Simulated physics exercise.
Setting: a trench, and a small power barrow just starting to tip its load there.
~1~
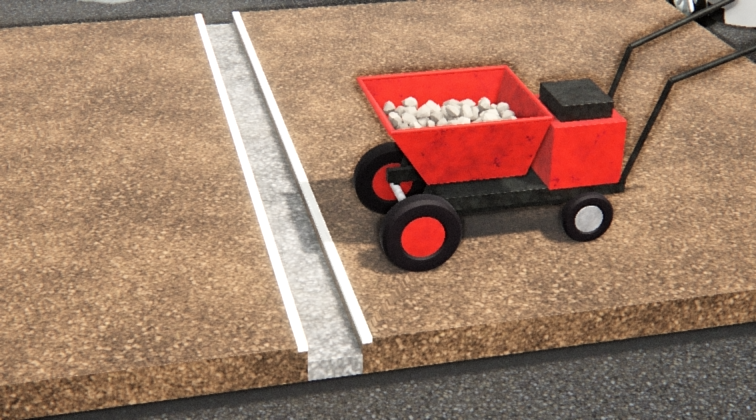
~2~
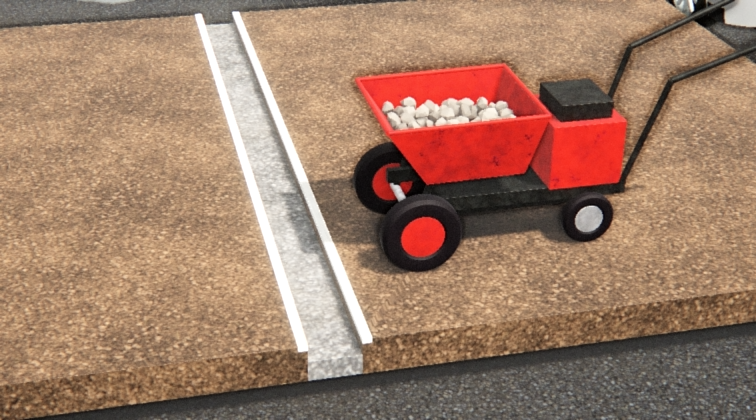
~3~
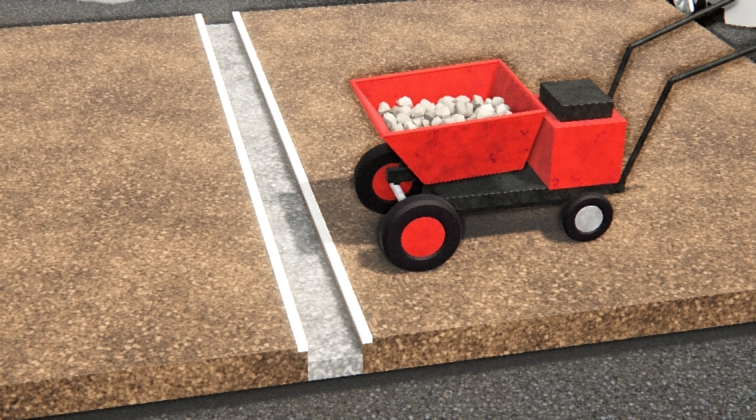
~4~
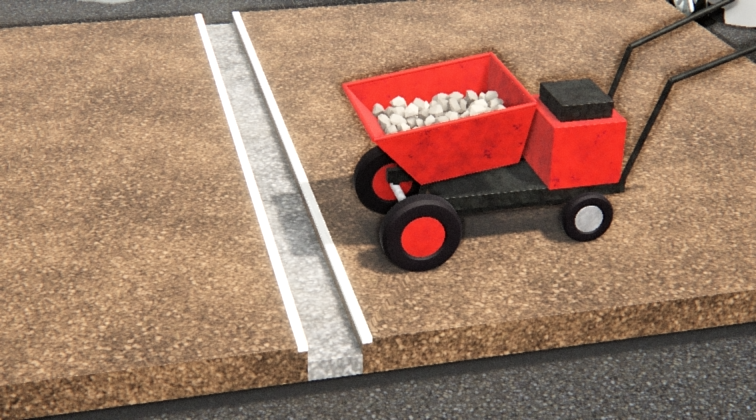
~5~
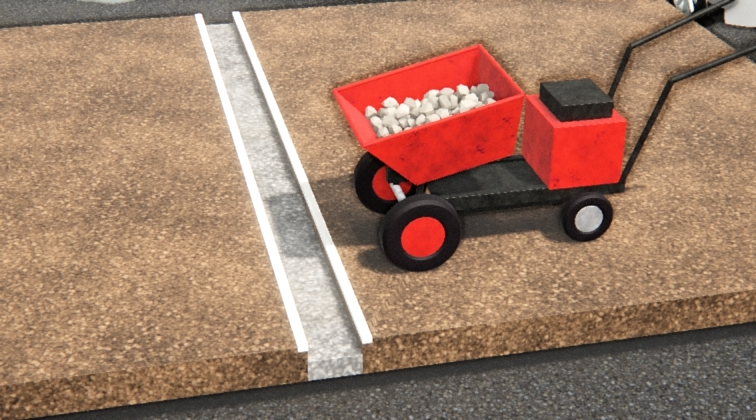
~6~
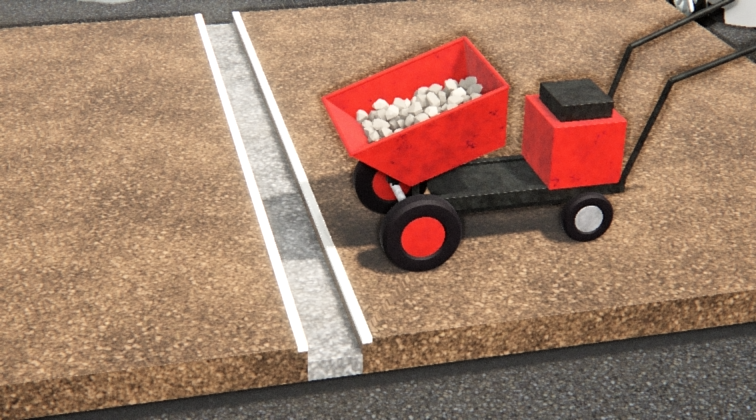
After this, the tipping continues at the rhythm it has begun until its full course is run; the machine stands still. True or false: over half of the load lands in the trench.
False.
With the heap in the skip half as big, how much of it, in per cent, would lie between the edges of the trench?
I'd put it at about 30 per cent.
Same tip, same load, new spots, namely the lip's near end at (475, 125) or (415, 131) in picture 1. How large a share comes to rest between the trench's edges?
In turn 40 and 50 in a hundred.
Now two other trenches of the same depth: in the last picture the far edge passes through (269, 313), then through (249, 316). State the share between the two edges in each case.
In order: Some 50 per cent, then some 70 per cent.
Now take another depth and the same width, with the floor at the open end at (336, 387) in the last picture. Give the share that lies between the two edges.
I'd guess about 30 %.
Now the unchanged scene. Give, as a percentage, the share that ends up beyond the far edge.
Around 55 %.
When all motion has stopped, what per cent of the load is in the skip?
Some 25 per cent.
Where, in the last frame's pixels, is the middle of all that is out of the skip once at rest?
The centre settles at about (255, 248).
Soon after the last picture, skip tipped steeply; all in the skip.
A little later, skip tipped right over; most in the skip; a small part in or heaped over the trench; about a quarter beyond it.
Later still, skip tipped right over; about a quarter in the skip; about a quarter in or heaped over the trench; about half beyond it.
At rest, skip tipped right over; about a quarter in the skip; about a quarter in or heaped over the trench; about half beyond it.
